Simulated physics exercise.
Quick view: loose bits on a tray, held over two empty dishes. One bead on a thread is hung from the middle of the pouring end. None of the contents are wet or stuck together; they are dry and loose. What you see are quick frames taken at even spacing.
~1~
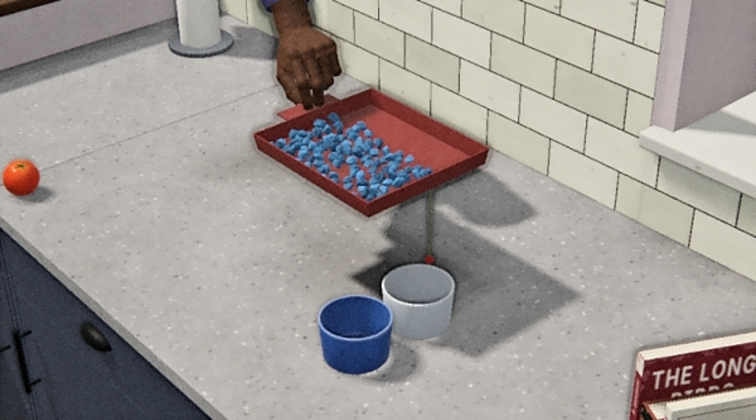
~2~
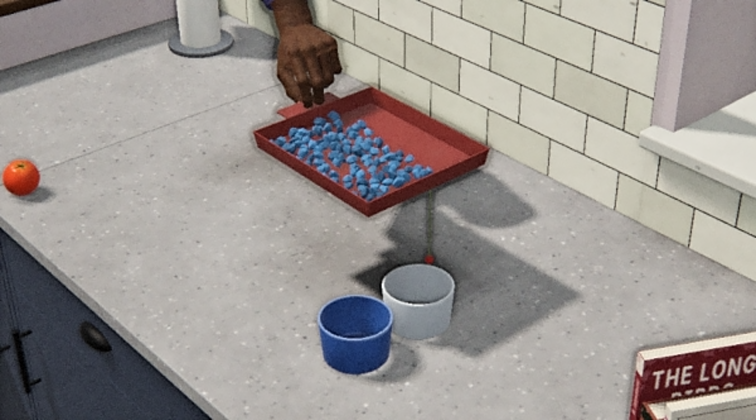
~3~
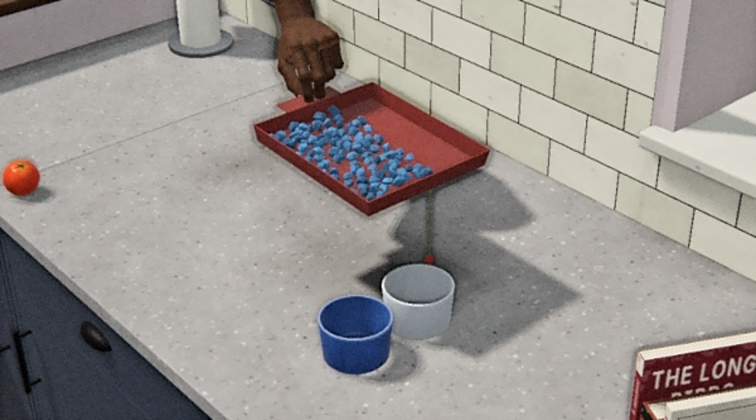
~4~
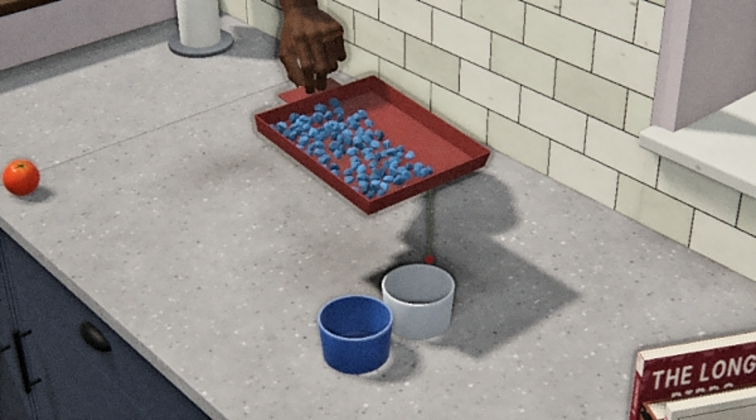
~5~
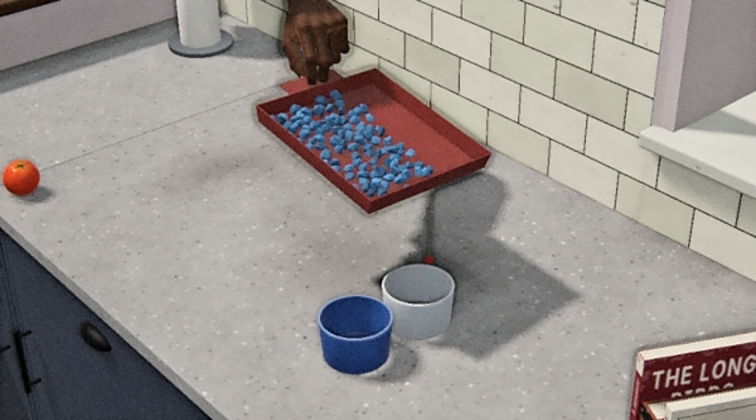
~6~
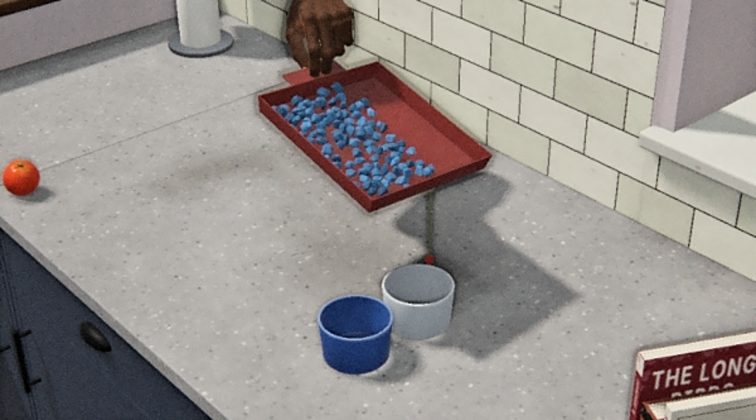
A hand held a red tray of loose blue stones above a blue dish and a white one, then slowly raised its end of the tray a little, while the stones stayed bunched together.
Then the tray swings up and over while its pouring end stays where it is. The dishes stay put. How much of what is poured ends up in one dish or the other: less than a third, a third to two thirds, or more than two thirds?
Less than a third.
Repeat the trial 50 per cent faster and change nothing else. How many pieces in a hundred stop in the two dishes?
That works out at some 0 per cent.
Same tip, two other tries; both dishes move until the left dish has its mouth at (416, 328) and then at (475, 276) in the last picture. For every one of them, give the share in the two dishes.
Approximately 30 percent, followed by approximately 60 percent.
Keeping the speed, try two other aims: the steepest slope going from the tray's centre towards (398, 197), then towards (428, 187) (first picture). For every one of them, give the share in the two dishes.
70 % then 10 %, roughly.
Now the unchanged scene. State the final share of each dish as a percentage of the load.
The left dish keeps near 0 in a hundred, the right dish near 0 in a hundred.
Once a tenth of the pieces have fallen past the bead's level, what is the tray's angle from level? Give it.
Roughly 75°.
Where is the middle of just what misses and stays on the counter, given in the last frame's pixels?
I'd put the middle at roughly (502, 306).
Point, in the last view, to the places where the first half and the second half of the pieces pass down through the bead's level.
Starting near (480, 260), moving on to near (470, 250).
Shortly afterwards, tray tipped steeply; the whole lot on the tray.
Next, tray tipped right over; near two thirds on the tray; only a few in the right dish; near a quarter outside both; a little in the air.
Some moments later, tray tipped past a quarter turn; only a few in the right dish; all but a few outside both.
In the end, tray tipped past a quarter turn; none at all in the left dish; only a few in the right dish; all but a few outside both.
